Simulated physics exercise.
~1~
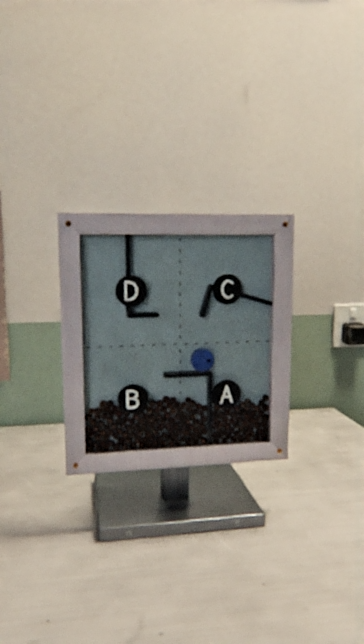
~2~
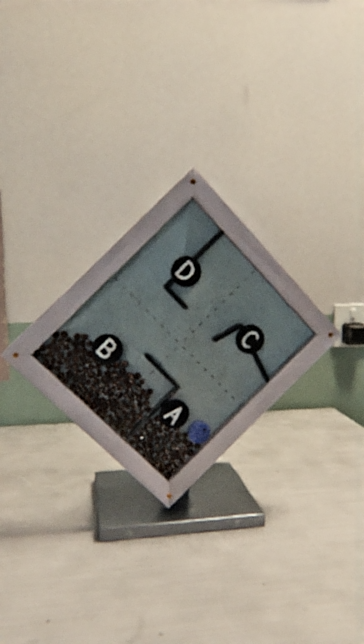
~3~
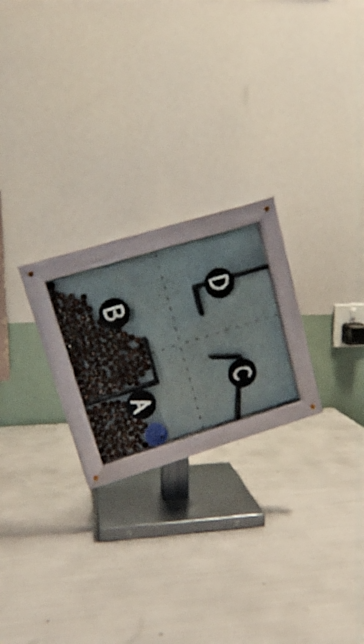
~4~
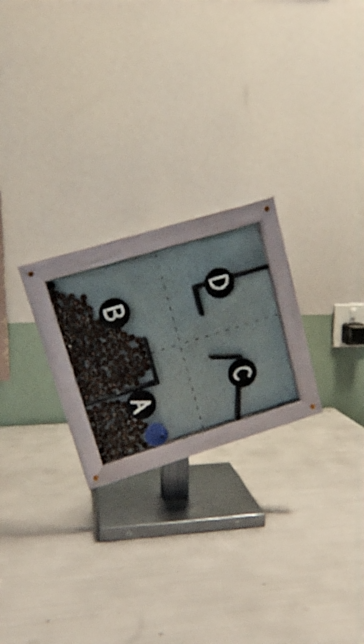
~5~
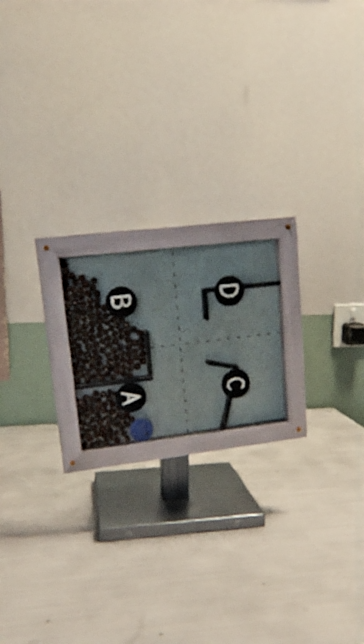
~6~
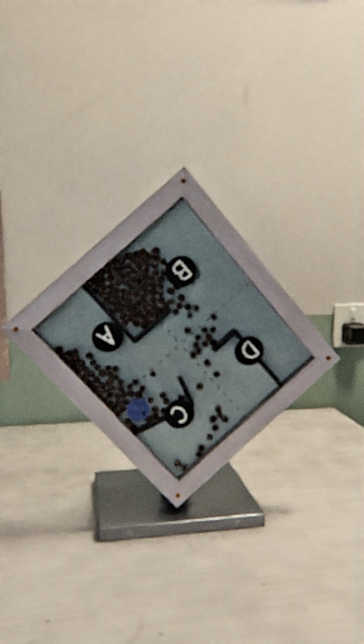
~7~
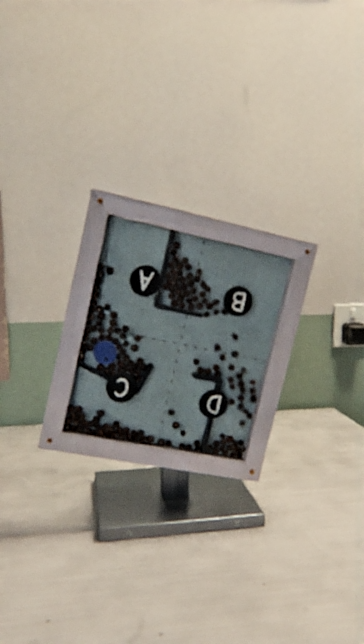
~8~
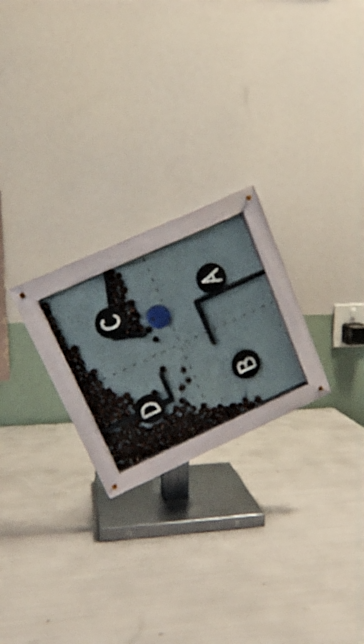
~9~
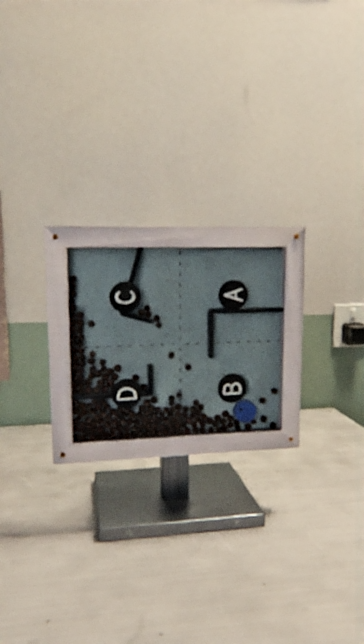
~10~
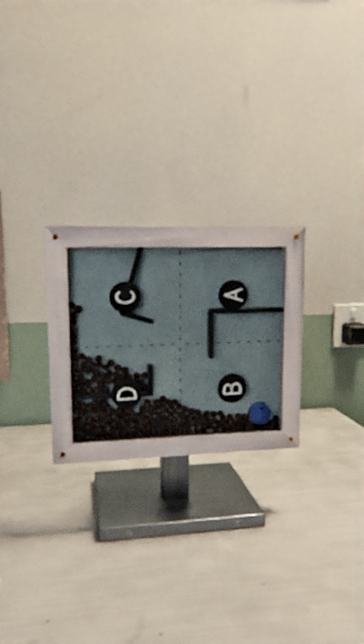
On a pale tabletop, a framed puzzle box turning clockwise, pausing, then turning on, dark pellets settling mostly by D, blue disc near B.
